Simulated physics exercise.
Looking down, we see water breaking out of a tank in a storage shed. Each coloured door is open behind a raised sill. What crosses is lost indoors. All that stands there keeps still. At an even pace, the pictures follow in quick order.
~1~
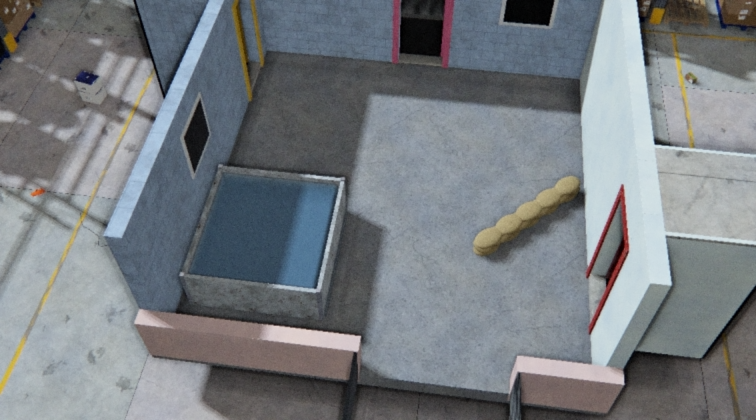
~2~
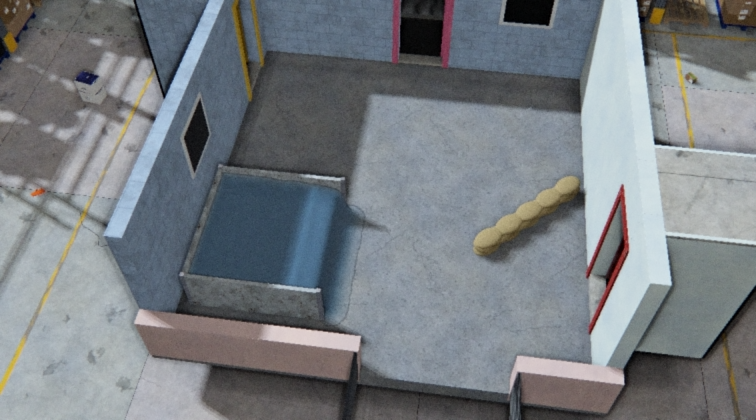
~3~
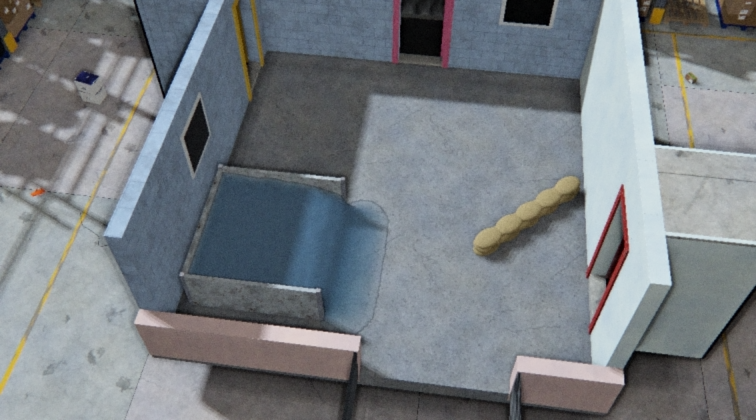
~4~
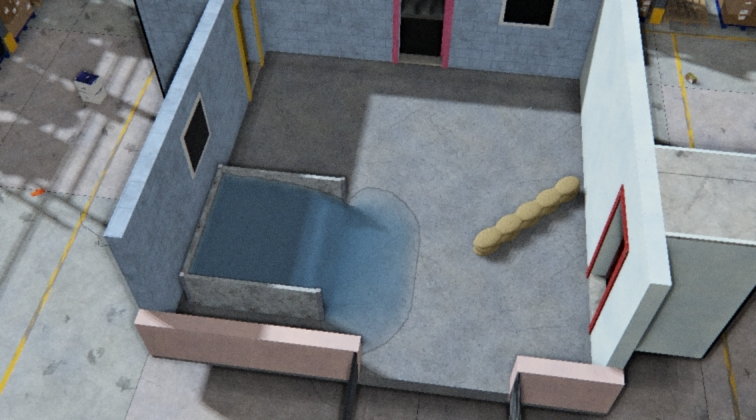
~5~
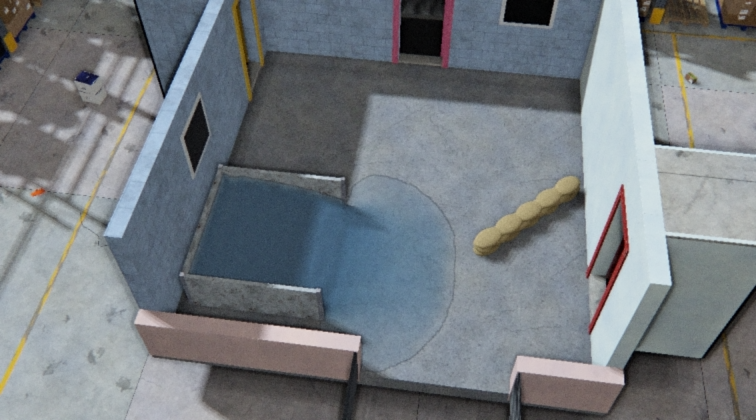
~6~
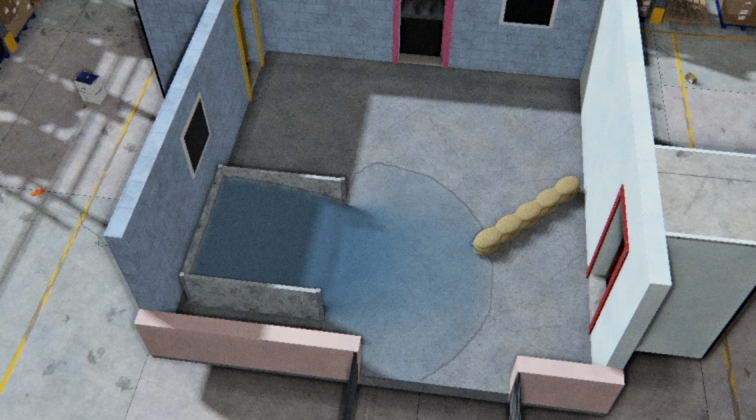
A tank of water in a roofless shed opened on its right side, and the water poured out and spread steadily across the grey floor, its rounded edge reaching the near end of a tan, lumpy barrier.
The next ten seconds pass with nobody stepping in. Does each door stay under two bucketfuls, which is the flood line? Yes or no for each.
Pink door - yes, stays under; yellow door - yes, stays under; red door - no, it floods.
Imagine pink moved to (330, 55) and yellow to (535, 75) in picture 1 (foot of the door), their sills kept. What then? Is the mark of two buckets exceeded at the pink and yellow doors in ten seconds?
I'd say the pink door stays inside the limit and the yellow door exceeds the limit.
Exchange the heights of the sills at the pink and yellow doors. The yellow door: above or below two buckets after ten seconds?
After the swap, the yellow door overshoots.
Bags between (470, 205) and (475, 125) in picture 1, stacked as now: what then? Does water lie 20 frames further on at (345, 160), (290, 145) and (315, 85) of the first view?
Spot by spot: Untouched, untouched, untouched.
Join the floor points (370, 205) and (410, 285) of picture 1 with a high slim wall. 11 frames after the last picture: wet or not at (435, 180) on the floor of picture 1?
That spot is spared.
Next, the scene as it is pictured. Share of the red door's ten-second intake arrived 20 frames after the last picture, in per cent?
About 90 per cent.
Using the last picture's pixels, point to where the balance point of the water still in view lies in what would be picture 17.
Near (407, 259).
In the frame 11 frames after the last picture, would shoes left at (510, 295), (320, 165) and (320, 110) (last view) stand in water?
Taking them as listed, they are waterlogged, spared and spared.
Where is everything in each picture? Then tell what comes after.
Still water in the water tank at (267, 228), in the first frame.
Water pours out at (331, 251) and has run to (326, 323), in the second frame.
The front is at (344, 332), out from the gap at (331, 253), in the third frame.
Water pours out at (331, 254) and has run to (393, 199), in the fourth frame.
Water pours out at (331, 255) and has run to (436, 212), in the fifth frame.
Water pours out at (331, 255) and has run to (483, 311), in the sixth frame.
A moment on, water covers 40 % of the floor; the pink door not reached, the yellow door not reached, the red door under two buckets in.
Next, water covers 45 % of the floor; the pink door not reached, the yellow door not reached, the red door far over two buckets in.
Then, water covers 55 % of the floor; the pink door not reached, the yellow door not reached, the red door far over two buckets in.
Later, water covers 75 % of the floor; the pink door wet at the sill, nothing in, the yellow door wet at the sill, nothing in, the red door far over two buckets in.
In the end, water covers 95 % of the floor; the pink door under two buckets in, the yellow door wet at the sill, nothing in, the red door far over two buckets in.
